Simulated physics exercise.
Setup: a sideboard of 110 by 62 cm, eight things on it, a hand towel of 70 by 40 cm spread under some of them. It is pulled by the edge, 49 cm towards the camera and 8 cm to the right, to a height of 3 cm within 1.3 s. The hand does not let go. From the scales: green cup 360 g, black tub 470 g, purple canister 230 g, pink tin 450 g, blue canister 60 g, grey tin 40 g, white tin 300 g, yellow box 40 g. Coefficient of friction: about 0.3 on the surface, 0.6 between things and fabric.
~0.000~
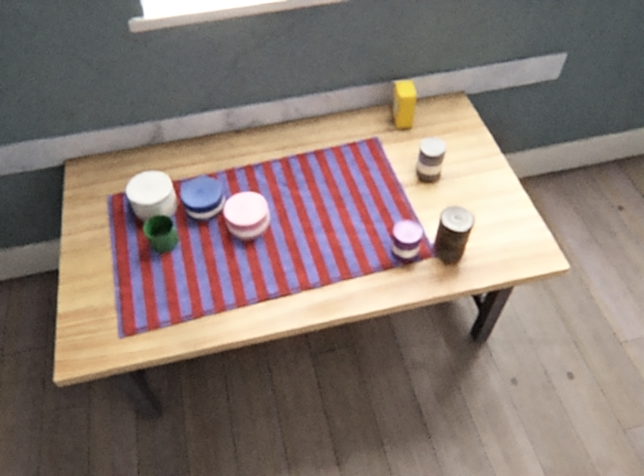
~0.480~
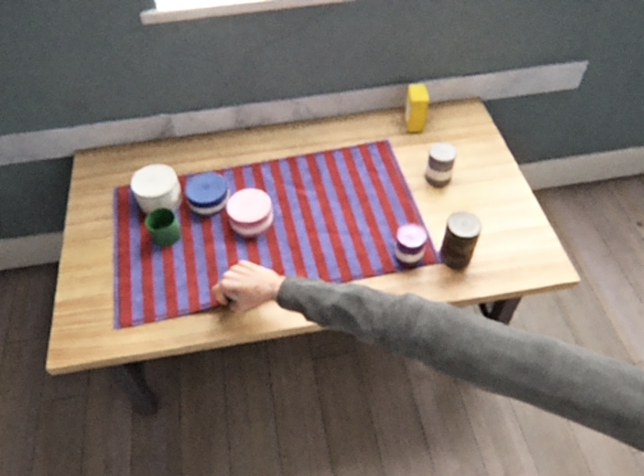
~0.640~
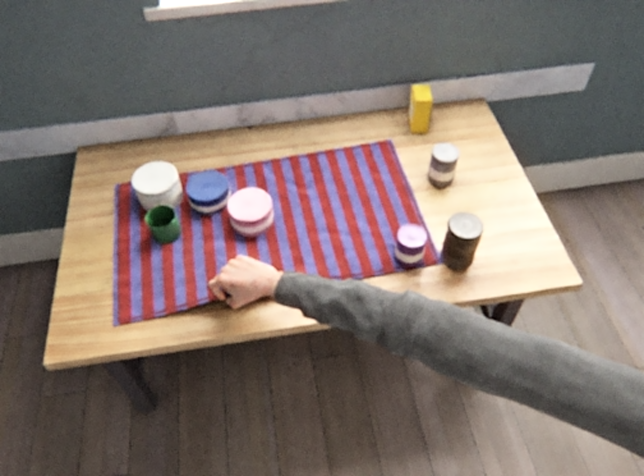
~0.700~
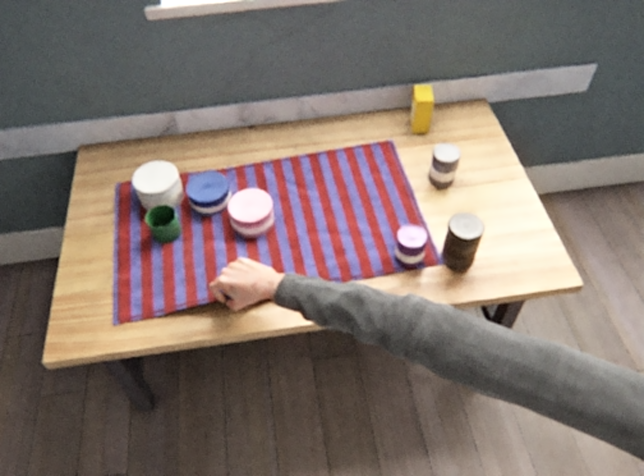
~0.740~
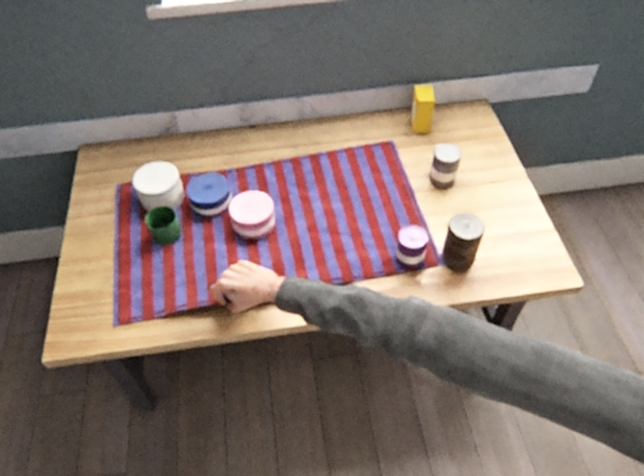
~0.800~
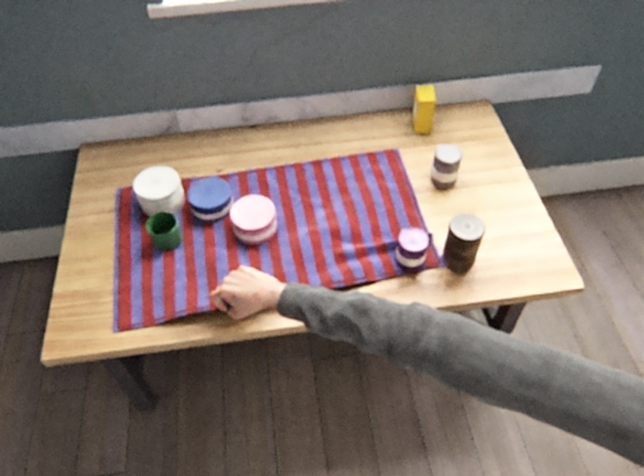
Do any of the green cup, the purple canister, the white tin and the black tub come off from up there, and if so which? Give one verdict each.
My prediction: Green cup: Overboard, purple canister: Overboard, white tin: Overboard, black tub: Aboard.
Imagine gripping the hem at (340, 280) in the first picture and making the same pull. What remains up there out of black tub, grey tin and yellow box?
Done that way, the black tub holds its spot, the grey tin holds its spot, and the yellow box holds its spot.
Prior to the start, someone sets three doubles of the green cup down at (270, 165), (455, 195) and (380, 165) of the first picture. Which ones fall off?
Log, listed order - lost / kept / lost.
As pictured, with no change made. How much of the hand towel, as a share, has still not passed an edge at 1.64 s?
Some 0 in a hundred.
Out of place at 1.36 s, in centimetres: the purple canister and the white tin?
Estimate: Purple canister near 15 cm, white tin near 30 cm.
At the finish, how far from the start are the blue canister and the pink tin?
Roughly, the blue canister ends up off the top and the pink tin ends up off the top.
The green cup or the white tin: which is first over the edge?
First: Green.
After 1.1 s, 90 % of the hand towel is still over the top; green cup 16 cm off its start, white tin 15 cm off its start, purple canister 4 cm off its start.
After 1.4 s, 55 % of the hand towel is still over the top; green cup 32 cm off its start, white tin 31 cm off its start, purple canister 13 cm off its start.
After 1.6 s, 0 % of the hand towel is still over the top; white tin over the edge, green cup over the edge, purple canister over the edge.
After 1.9 s, 0 % of the hand towel is still over the top; white tin over the edge, green cup over the edge, purple canister over the edge.
After 3.5 s, 0 % of the hand towel is still over the top; white tin over the edge, green cup over the edge, purple canister over the edge, black tub 0 cm off its start at (468, 226).
